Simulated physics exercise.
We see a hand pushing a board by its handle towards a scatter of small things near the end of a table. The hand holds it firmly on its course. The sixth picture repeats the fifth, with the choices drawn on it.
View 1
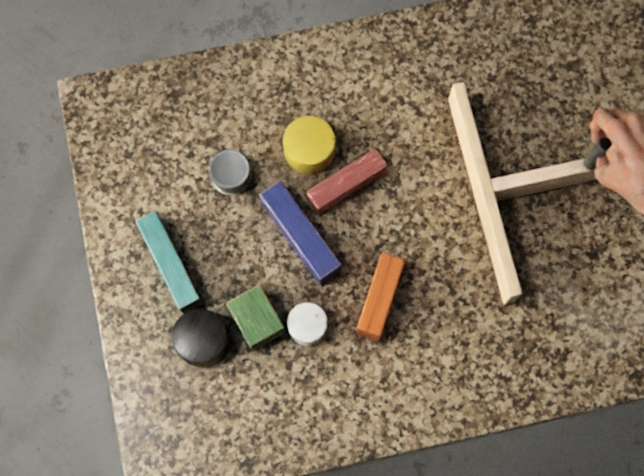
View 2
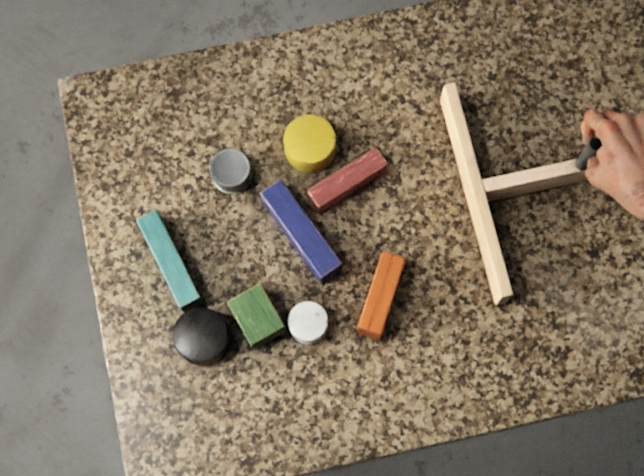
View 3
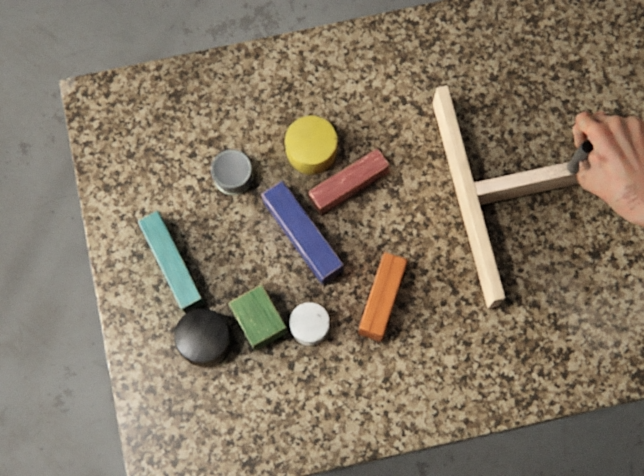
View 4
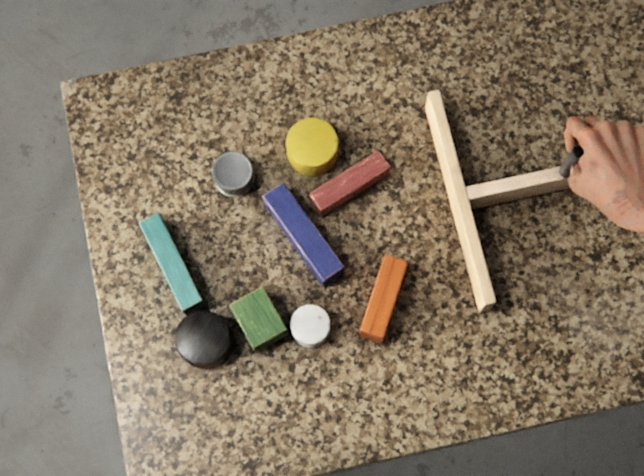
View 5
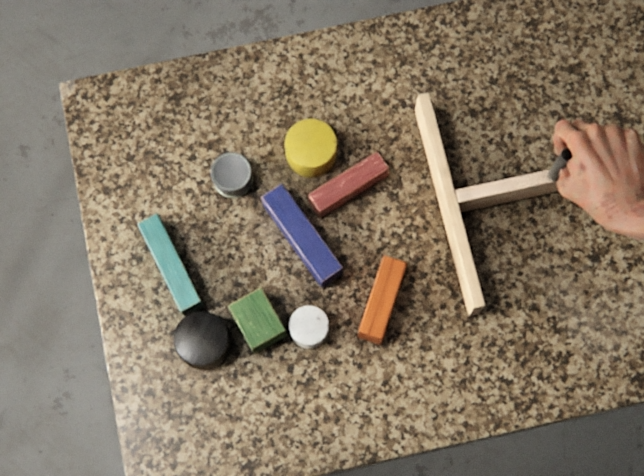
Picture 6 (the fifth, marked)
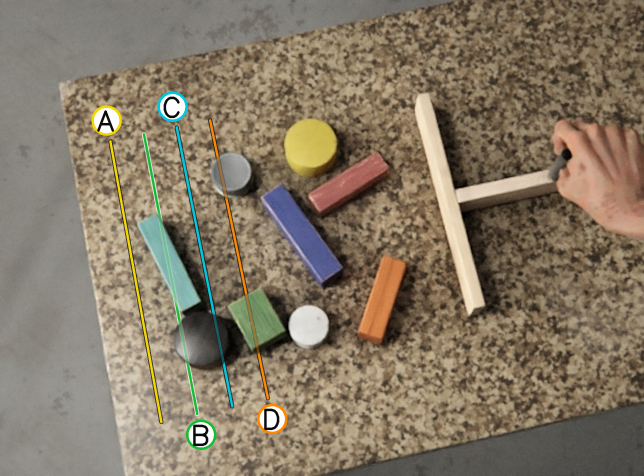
On a speckled tabletop, a hand slides a wooden T-shaped board left towards scattered coloured blocks.
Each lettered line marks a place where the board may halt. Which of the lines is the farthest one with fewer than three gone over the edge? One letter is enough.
The farthest such stop is B.
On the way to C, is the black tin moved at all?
Yes.
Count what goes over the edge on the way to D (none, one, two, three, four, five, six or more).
In all, none.
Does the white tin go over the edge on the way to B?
By then, no.
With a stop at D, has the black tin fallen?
No.
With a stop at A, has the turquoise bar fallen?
Yes.
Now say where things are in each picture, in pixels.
Grey tin (231, 173); white tin (308, 325); green block (256, 318), in the first picture.
Board (478, 187); red bar (347, 181), in the second picture.
Board (471, 190); black tin (203, 338), in the third picture.
Board (461, 194); blue bar (303, 234), in the fourth picture.
Board (451, 197); grey tin (232, 176); white tin (309, 328); green block (257, 321), in the fifth picture.
On the marked copy, A at (135, 277); B at (170, 269); C at (204, 262); D at (238, 255).
Taking B. A third of the way, board (350, 219); yellow tin (299, 150); orange stick (350, 307).
Two thirds of the way, board (249, 241); black tin (137, 341); turquoise bar (126, 270).
When it is over, board (169, 258); turquoise bar over the edge; black tin over the edge; two fallen.
As for the rest, A drops five; C is within the limit but short; D is within the limit but short.
